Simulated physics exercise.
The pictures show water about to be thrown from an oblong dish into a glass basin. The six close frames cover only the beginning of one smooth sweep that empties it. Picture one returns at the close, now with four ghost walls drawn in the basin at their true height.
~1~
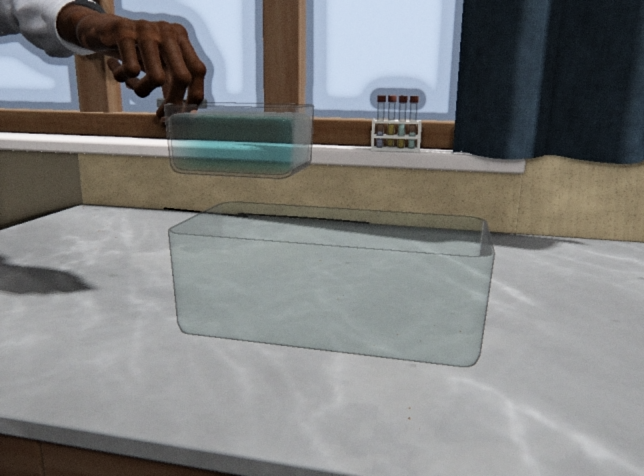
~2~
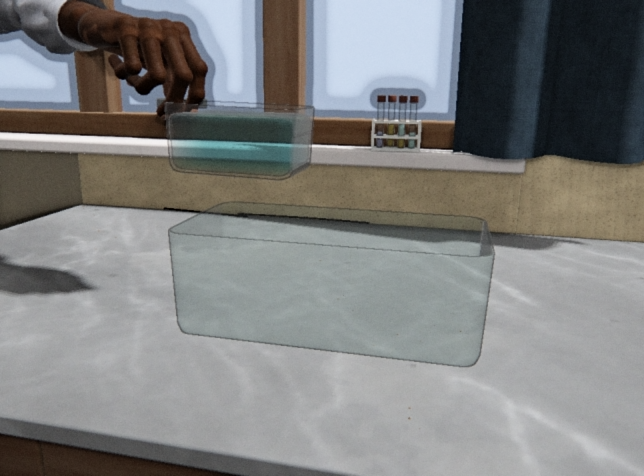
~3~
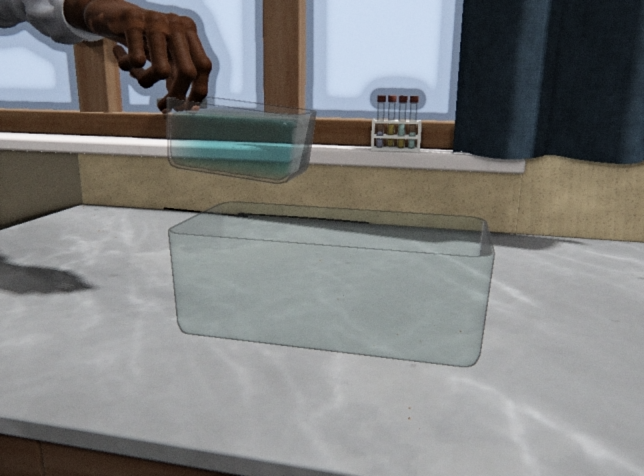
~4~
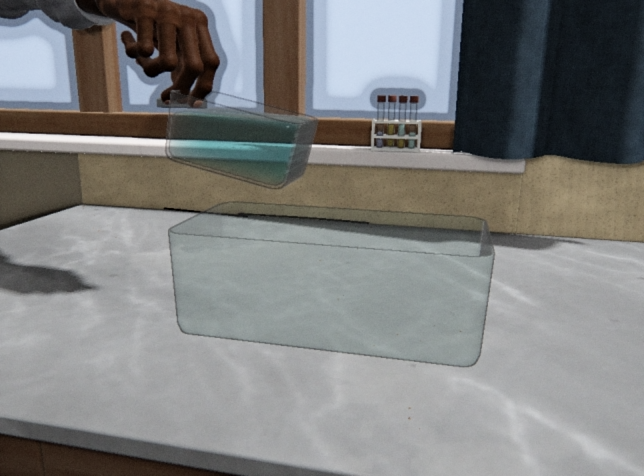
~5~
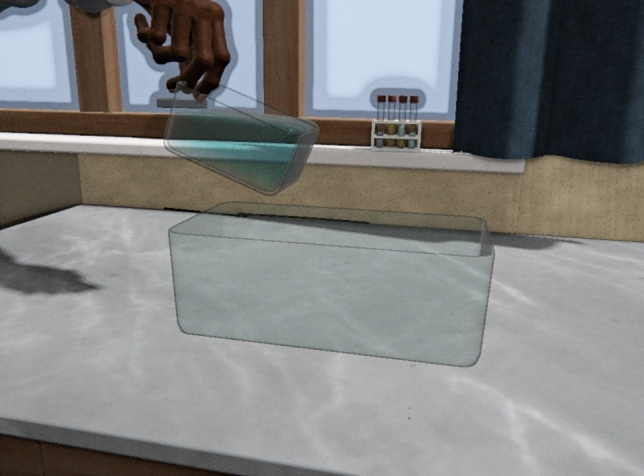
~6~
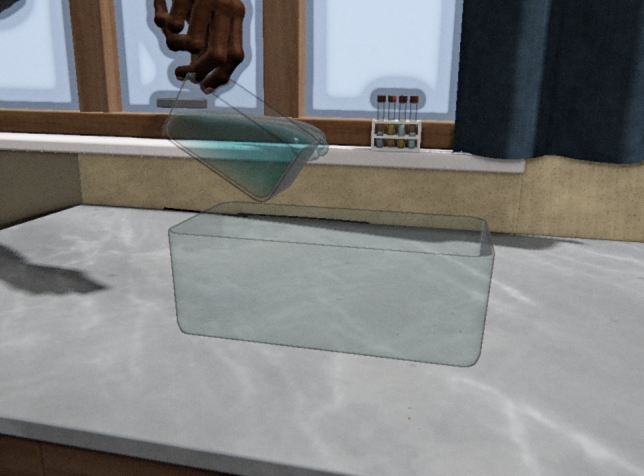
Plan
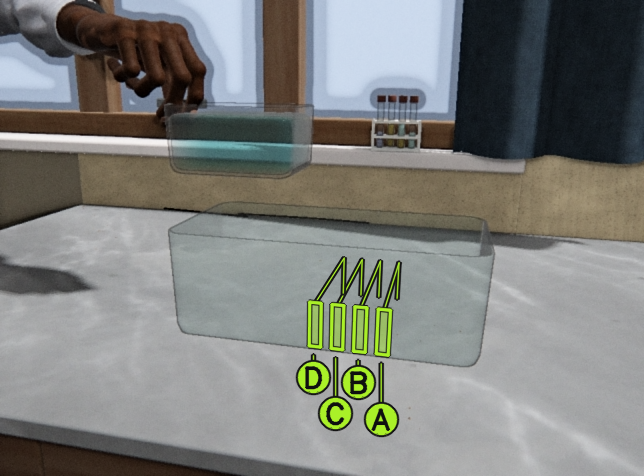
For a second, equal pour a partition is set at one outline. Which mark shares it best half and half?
Go for C.
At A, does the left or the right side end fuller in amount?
The left side.
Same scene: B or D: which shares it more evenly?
Here it is slot D.
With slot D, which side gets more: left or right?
The right side.
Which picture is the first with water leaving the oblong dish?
Picture 5.
In lime, A at (381, 363); B at (358, 360); C at (335, 357); D at (313, 355).
Choosing A, about 94 % ends left of the wall and 5 % right of it.
Choosing B, about 82 % ends left of the wall and 14 % right of it; 4 % is lost outside.
Choosing C, about 52 % ends left of the wall and 47 % right of it.
Choosing D, about 31 % ends left of the wall and 69 % right of it.
